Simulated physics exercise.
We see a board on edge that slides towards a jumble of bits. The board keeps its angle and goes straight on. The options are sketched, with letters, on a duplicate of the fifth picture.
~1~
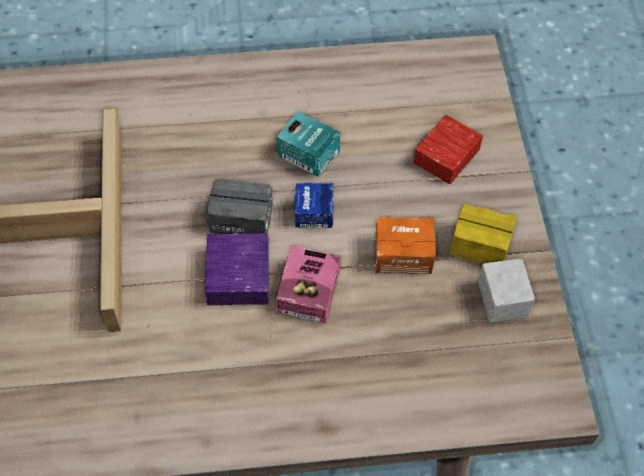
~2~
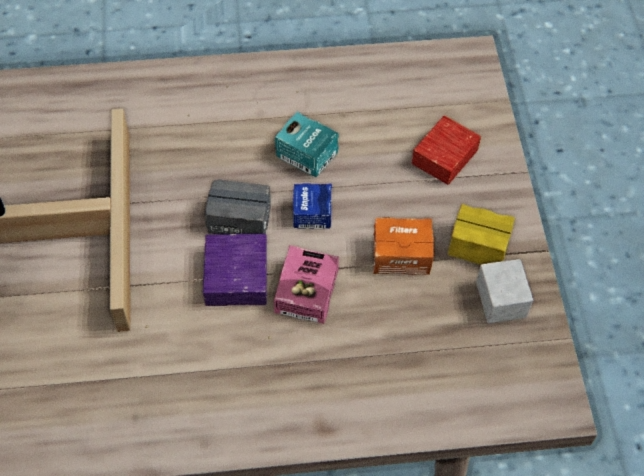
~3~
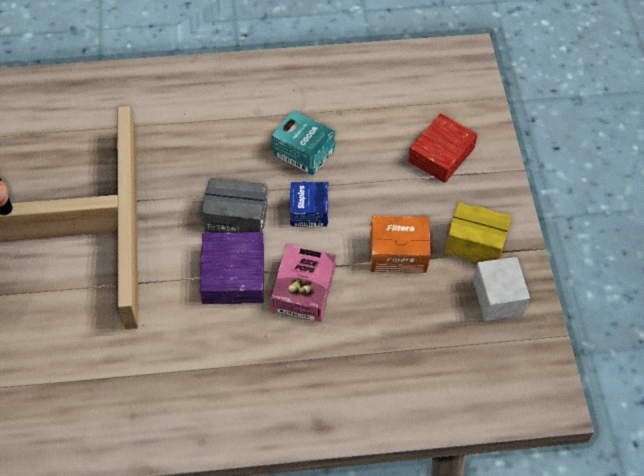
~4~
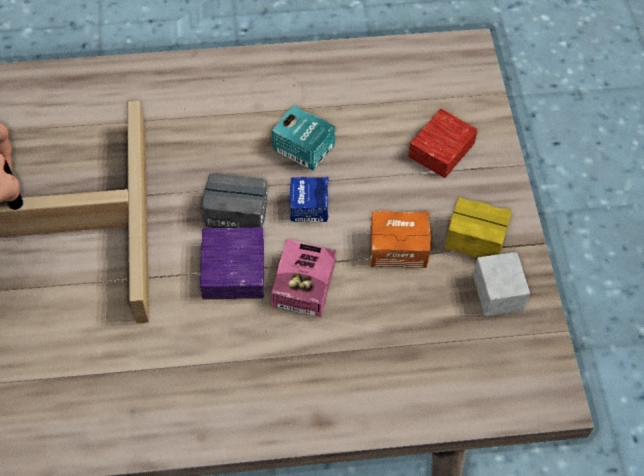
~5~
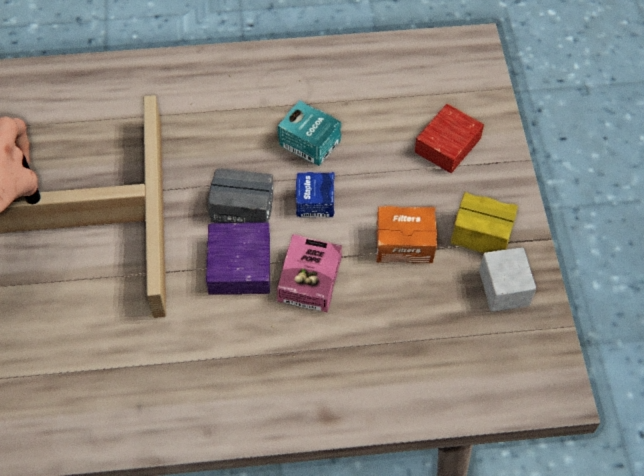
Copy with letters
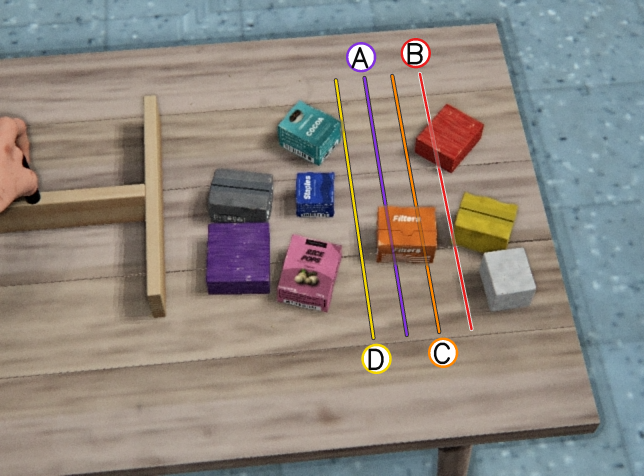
A hand sliding a wooden board on edge slowly rightward across a table towards a scattered group of colourful boxes and blocks.
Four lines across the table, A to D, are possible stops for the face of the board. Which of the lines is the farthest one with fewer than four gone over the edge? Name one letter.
Line B.
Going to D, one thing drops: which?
It is the yellow box.
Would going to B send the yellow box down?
Yes.
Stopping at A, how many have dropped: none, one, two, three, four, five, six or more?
By then, one.
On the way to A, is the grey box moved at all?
By then, yes.
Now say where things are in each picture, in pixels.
In the first frame, white block (506, 291); grey box (240, 208); board (108, 203).
In the second frame, board (117, 202); blue box (312, 206).
In the third frame, board (124, 200); turquoise packet (304, 143).
In the fourth frame, board (135, 194); red block (443, 143).
In the fifth frame, board (151, 189); white block (507, 280); grey box (241, 198); yellow box (484, 225).
On the marked copy, A at (384, 196); B at (444, 191); C at (414, 194); D at (353, 199).
Following B. Soon after the start, board (259, 180); orange box (412, 233); pink packet (362, 266).
Later, board (364, 172); yellow box (571, 214); orange box (516, 223).
In the end, board (442, 165); white block over the edge; yellow box over the edge; three fallen.
As for the rest, A is within the limit but short; C is within the limit but short; D is within the limit but short.
